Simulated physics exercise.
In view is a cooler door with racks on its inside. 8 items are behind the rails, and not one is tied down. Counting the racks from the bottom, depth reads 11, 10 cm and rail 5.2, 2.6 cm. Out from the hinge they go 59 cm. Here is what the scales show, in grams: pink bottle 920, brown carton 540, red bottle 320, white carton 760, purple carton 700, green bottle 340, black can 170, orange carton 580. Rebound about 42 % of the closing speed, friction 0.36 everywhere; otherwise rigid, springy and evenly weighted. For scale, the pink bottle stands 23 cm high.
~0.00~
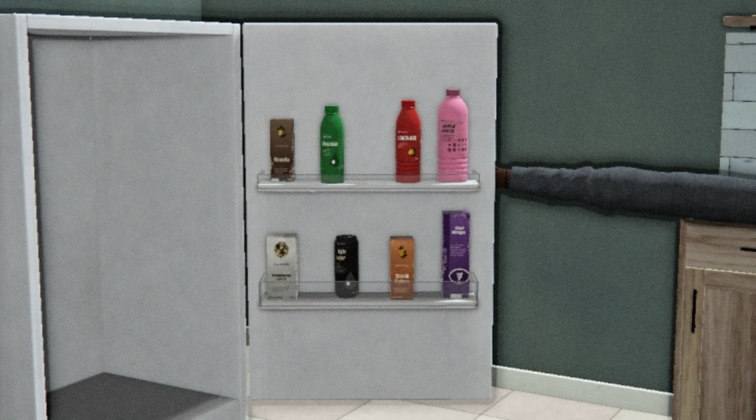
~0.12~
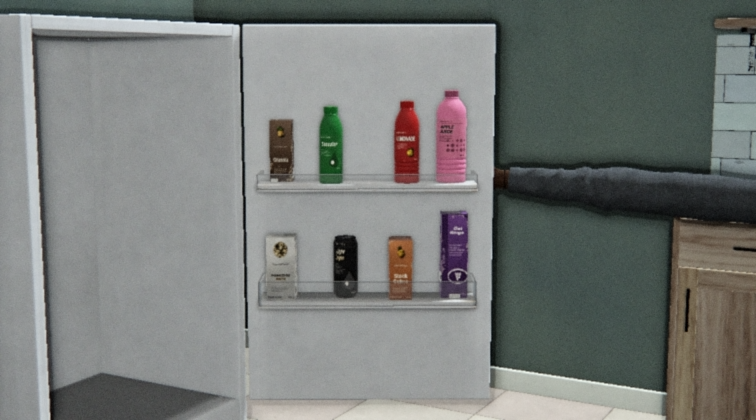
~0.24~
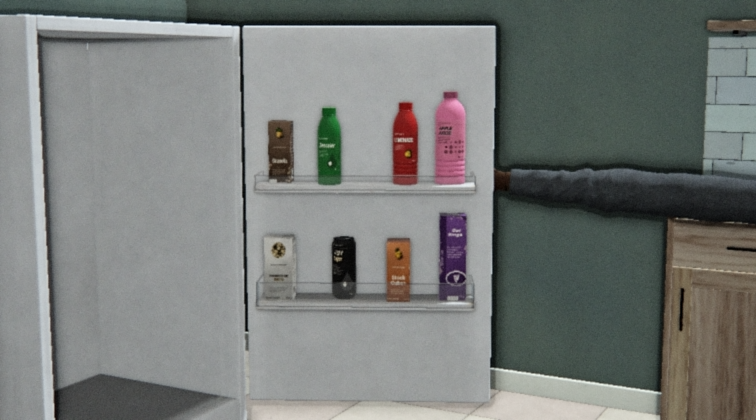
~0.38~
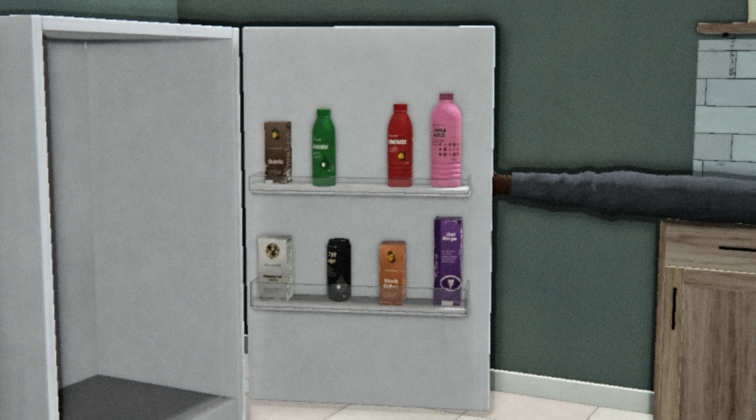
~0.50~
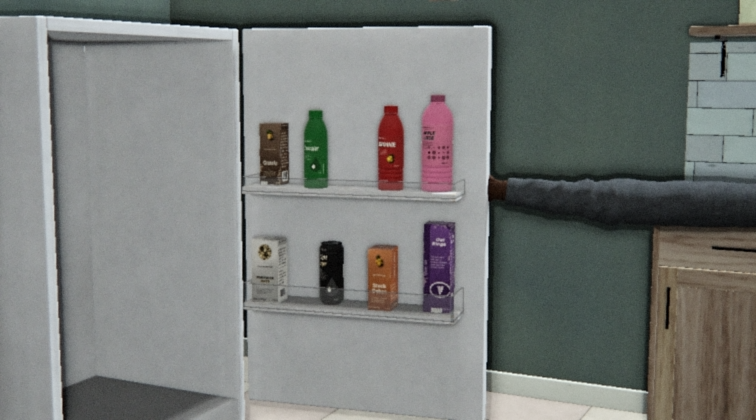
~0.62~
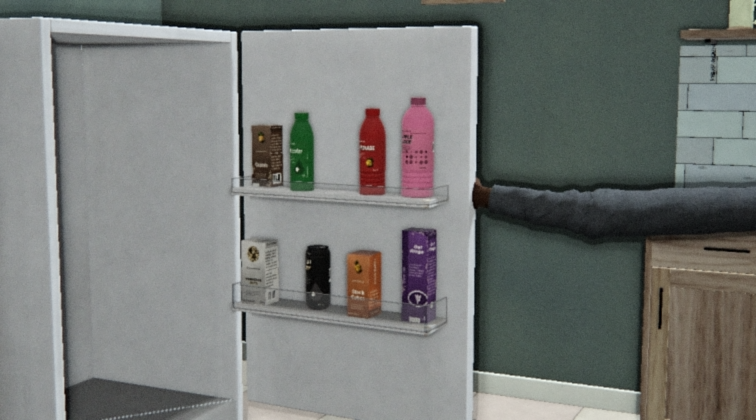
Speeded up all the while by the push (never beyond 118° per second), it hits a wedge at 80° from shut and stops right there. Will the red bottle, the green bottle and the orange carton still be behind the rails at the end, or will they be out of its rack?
Outcome: The red bottle fails to hold. The green bottle never leaves. The orange carton never leaves.
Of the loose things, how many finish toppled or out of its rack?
The number here is 3.
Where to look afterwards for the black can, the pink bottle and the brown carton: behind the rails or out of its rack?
Final state - the black can stays within bounds; the pink bottle ends out of bounds; the brown carton stays within bounds.
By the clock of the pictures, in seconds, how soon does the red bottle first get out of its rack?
It happens near 0.8 s.
After 1.02 s, door 80° open; pink bottle, red bottle and purple carton now out of its rack; green bottle leaning 7° near (293, 151); black can slid 2 cm.
After 1.32 s, door 80° open; green bottle leaning 5° near (286, 151); black can slid 2 cm.
After 1.72 s, door 80° open; black can slid 2 cm.
At rest (3.0 s), out of its rack, pink bottle, red bottle and purple carton; the other 5 in place, give or take 5 cm. In the last view, green bottle near (289, 152).
